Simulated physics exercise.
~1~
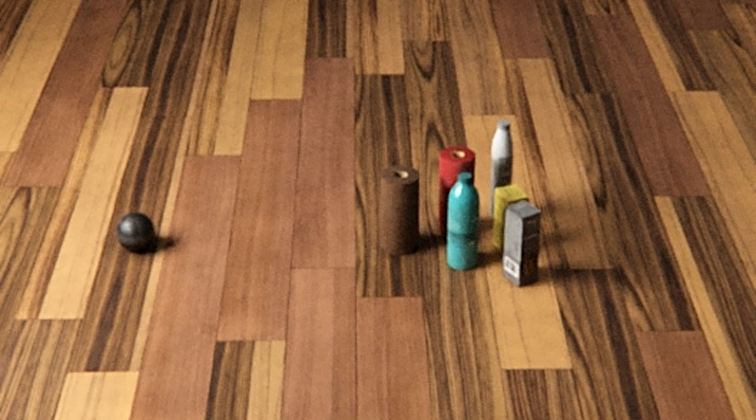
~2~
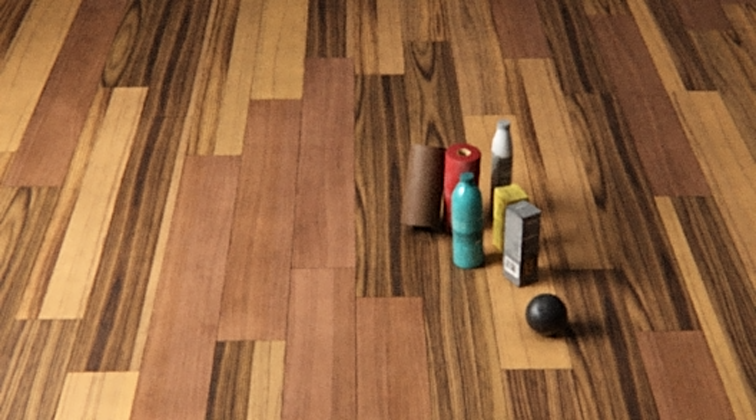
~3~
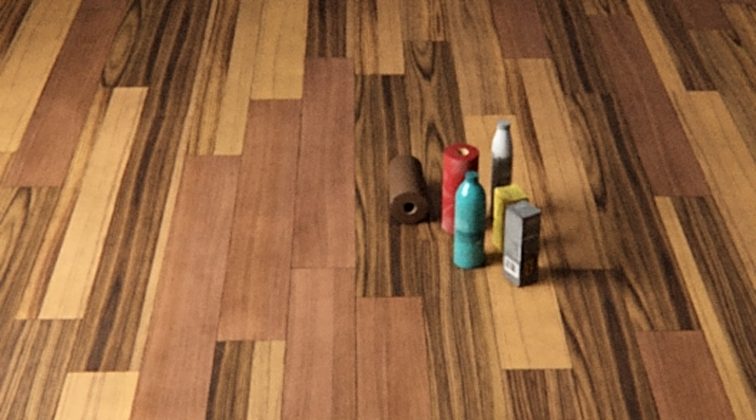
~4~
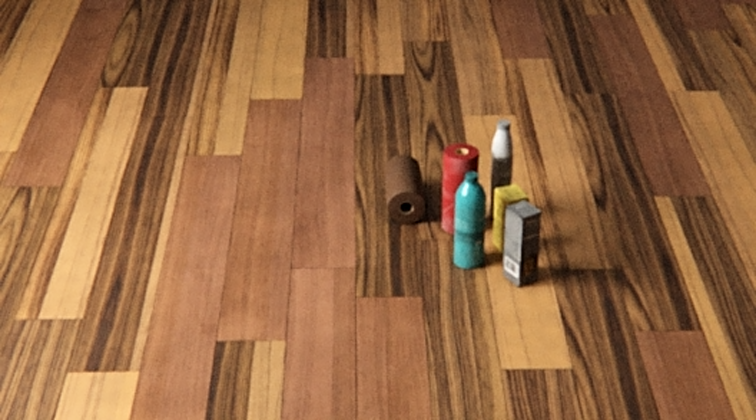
On a wooden floor, a black ball rolling right past grouped bottles and cartons, the brown roll tipping onto its side, others upright.
